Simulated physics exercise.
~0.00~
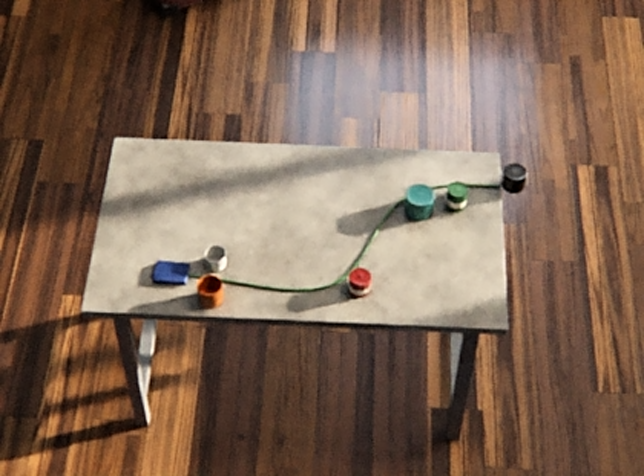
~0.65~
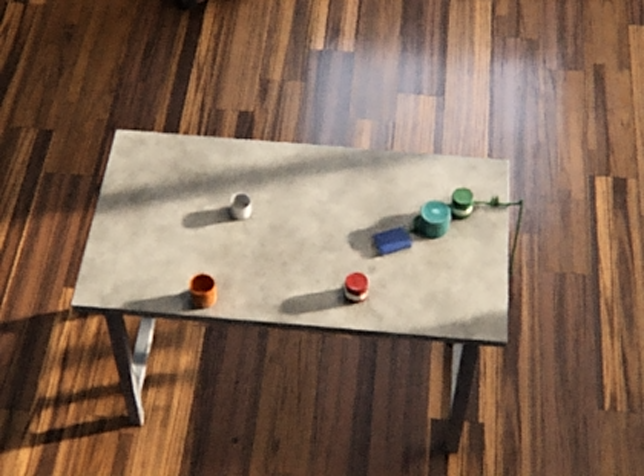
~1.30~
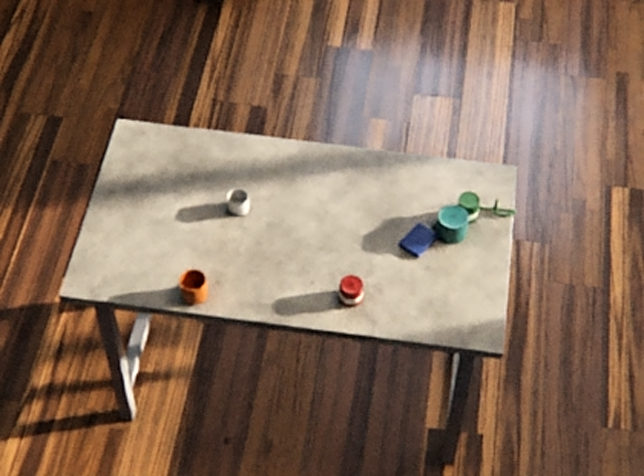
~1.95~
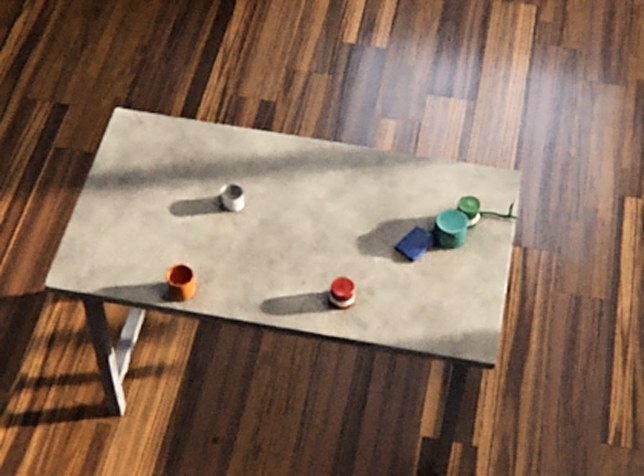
On a grey table above a wooden floor, a black object dropped off the right edge, pulling a green cord that dragged the blue block across to the teal tub and shifted the white cup, while the orange mug and red tin stayed put.
